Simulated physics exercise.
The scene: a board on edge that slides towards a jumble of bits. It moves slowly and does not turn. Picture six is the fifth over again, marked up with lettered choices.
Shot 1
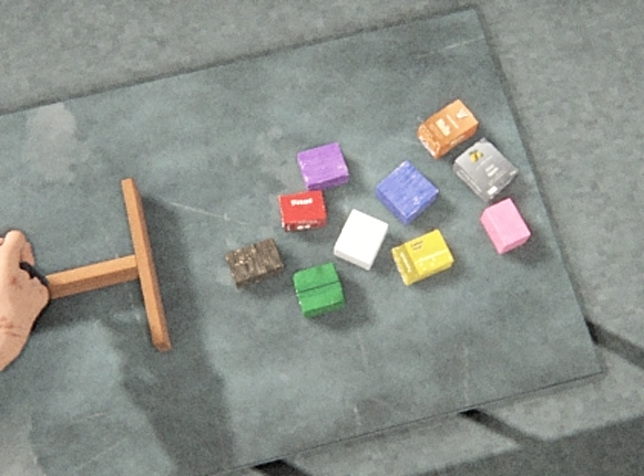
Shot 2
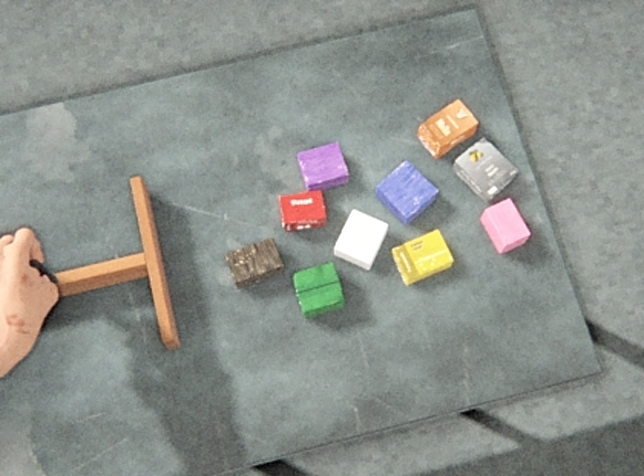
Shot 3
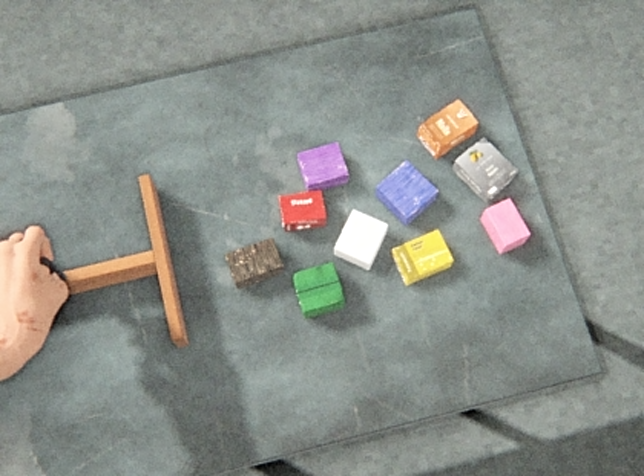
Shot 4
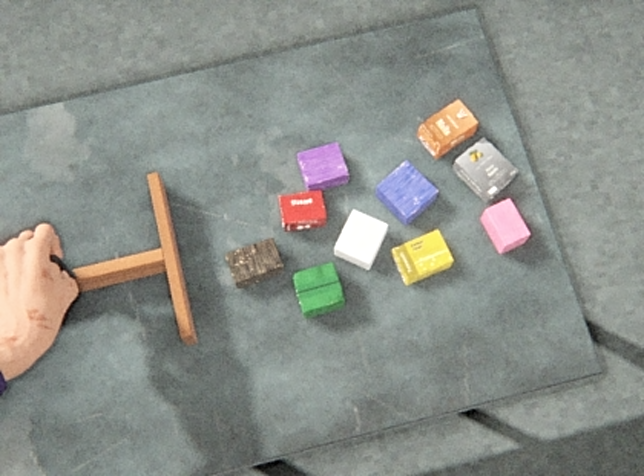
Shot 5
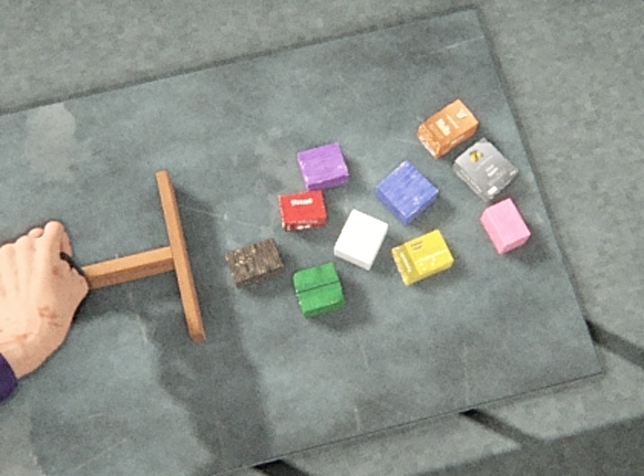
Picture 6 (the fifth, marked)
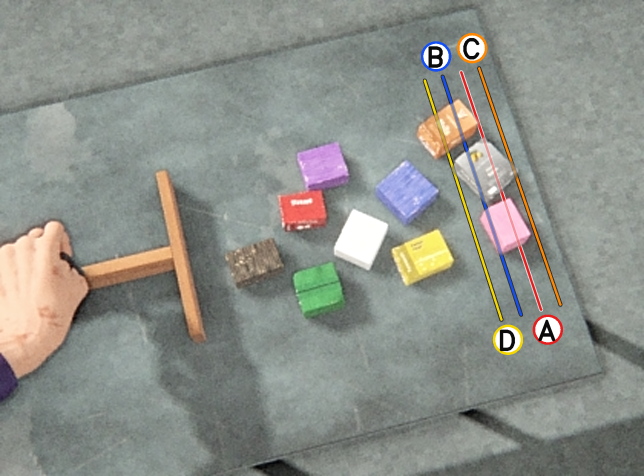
A hand slowly slides a wooden T-shaped tool right across a board toward scattered colored blocks.
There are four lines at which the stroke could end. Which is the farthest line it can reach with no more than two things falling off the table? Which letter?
At D, and not beyond.
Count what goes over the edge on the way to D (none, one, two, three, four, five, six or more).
Two.
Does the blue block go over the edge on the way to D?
By then, no.
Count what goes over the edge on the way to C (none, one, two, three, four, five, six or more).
In all, six or more.
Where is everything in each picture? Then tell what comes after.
Red box (303, 212); orange box (448, 129); black block (255, 264), in the first frame.
Board (151, 257); white block (361, 240), in the second frame.
Board (160, 255); pink block (505, 227), in the third frame.
Board (169, 253); green box (318, 291), in the fourth frame.
Board (178, 250); grey packet (485, 170); red box (303, 212); orange box (448, 129), in the fifth frame.
On the marked copy, A at (499, 186); B at (480, 190); C at (518, 181); D at (461, 195).
With D. Early on, board (282, 225); green box (325, 290); white block (371, 236).
Further on, board (384, 201); grey packet (494, 170); white block (459, 210).
At the end, board (462, 182); pink block over the edge; grey packet over the edge; two fallen.
As for the rest, A drops six; B drops six; C drops ten.
